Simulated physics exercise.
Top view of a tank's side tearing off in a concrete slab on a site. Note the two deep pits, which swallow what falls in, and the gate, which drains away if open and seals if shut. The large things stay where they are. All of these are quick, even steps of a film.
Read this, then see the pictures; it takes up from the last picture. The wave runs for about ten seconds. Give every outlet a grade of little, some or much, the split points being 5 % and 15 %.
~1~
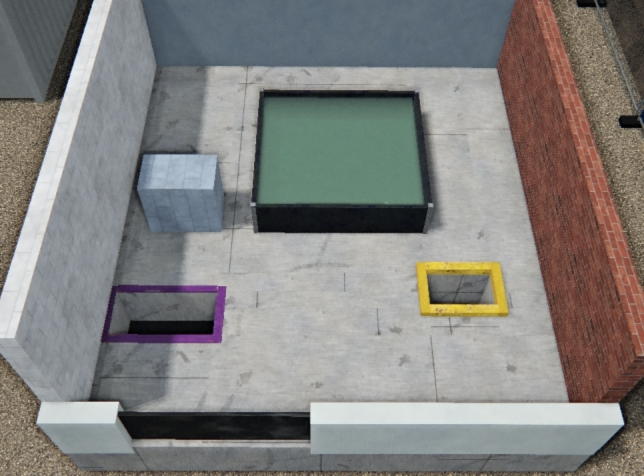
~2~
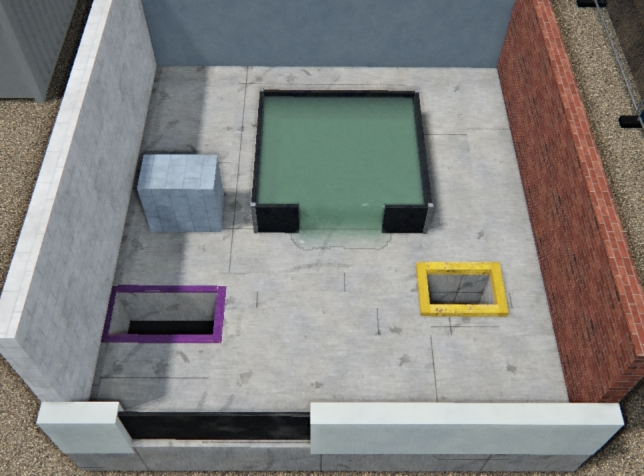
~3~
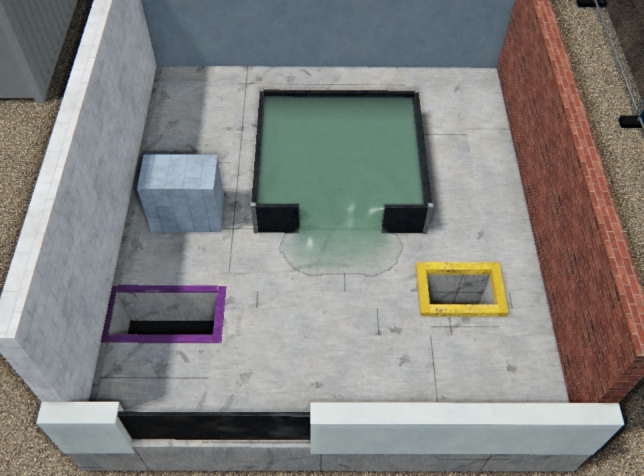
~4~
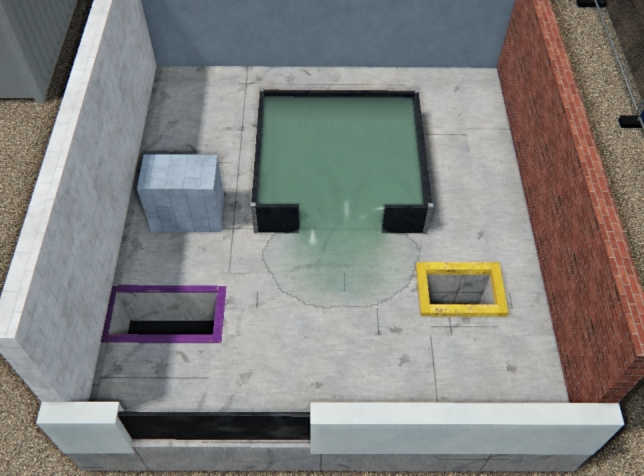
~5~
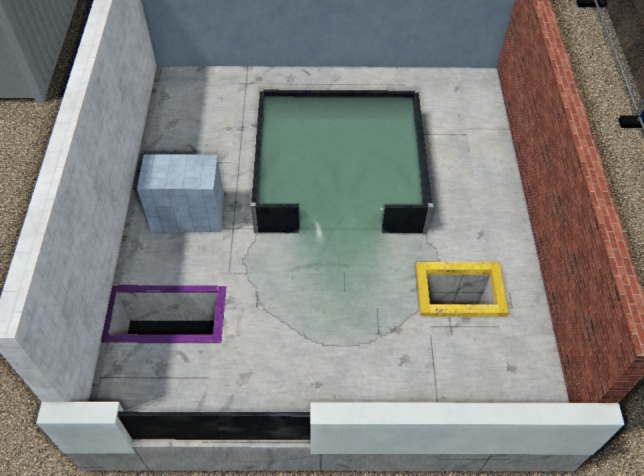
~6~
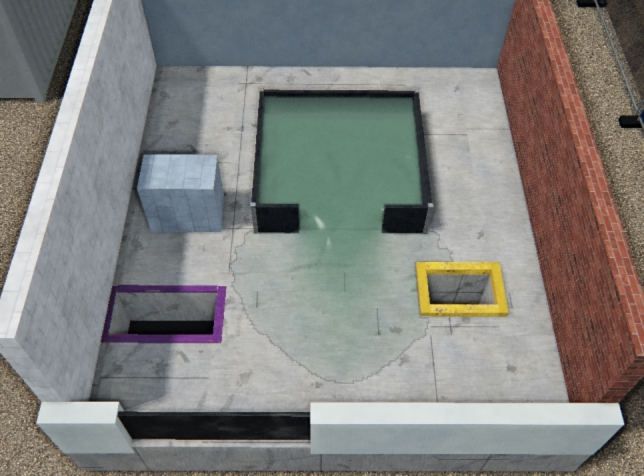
Grades: Gate - little; purple pit - much; yellow pit - little.
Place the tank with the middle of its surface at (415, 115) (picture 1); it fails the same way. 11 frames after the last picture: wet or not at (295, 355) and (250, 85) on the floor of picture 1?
In that order: Covered, free of water.
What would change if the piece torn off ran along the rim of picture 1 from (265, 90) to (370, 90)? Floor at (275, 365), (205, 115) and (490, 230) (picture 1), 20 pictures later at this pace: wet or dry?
As listed: Clear, flooded, awash.
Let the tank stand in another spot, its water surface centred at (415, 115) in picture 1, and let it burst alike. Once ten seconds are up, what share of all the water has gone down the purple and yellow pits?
Purple about 20 %, yellow about 20 %.
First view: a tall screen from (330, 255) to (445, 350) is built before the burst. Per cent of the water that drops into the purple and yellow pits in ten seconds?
Estimated shares: Purple 20 percent, yellow 15 percent.
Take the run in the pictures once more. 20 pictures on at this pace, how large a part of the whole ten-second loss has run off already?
Roughly 10 percent of it.
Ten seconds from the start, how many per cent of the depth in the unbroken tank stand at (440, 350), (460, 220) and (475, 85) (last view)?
The three come to some 10, 4 and 14 per cent respectively.
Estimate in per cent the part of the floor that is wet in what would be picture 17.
That works out to some 30 in a hundred.
A moment on, water covers 25 % of the floor; the gate 0 %, the purple pit 0 %, the yellow pit 0 %.
Next, water covers 30 % of the floor; the gate 0 %, the purple pit 1 %, the yellow pit 0 %.
Then, water covers 40 % of the floor; the gate 0 %, the purple pit 3 %, the yellow pit 0 %.
Later, water covers 60 % of the floor; the gate 0 %, the purple pit 15 %, the yellow pit 1 %.
In the end, water covers 70 % of the floor; the gate 0 %, the purple pit 31 %, the yellow pit 1 %.
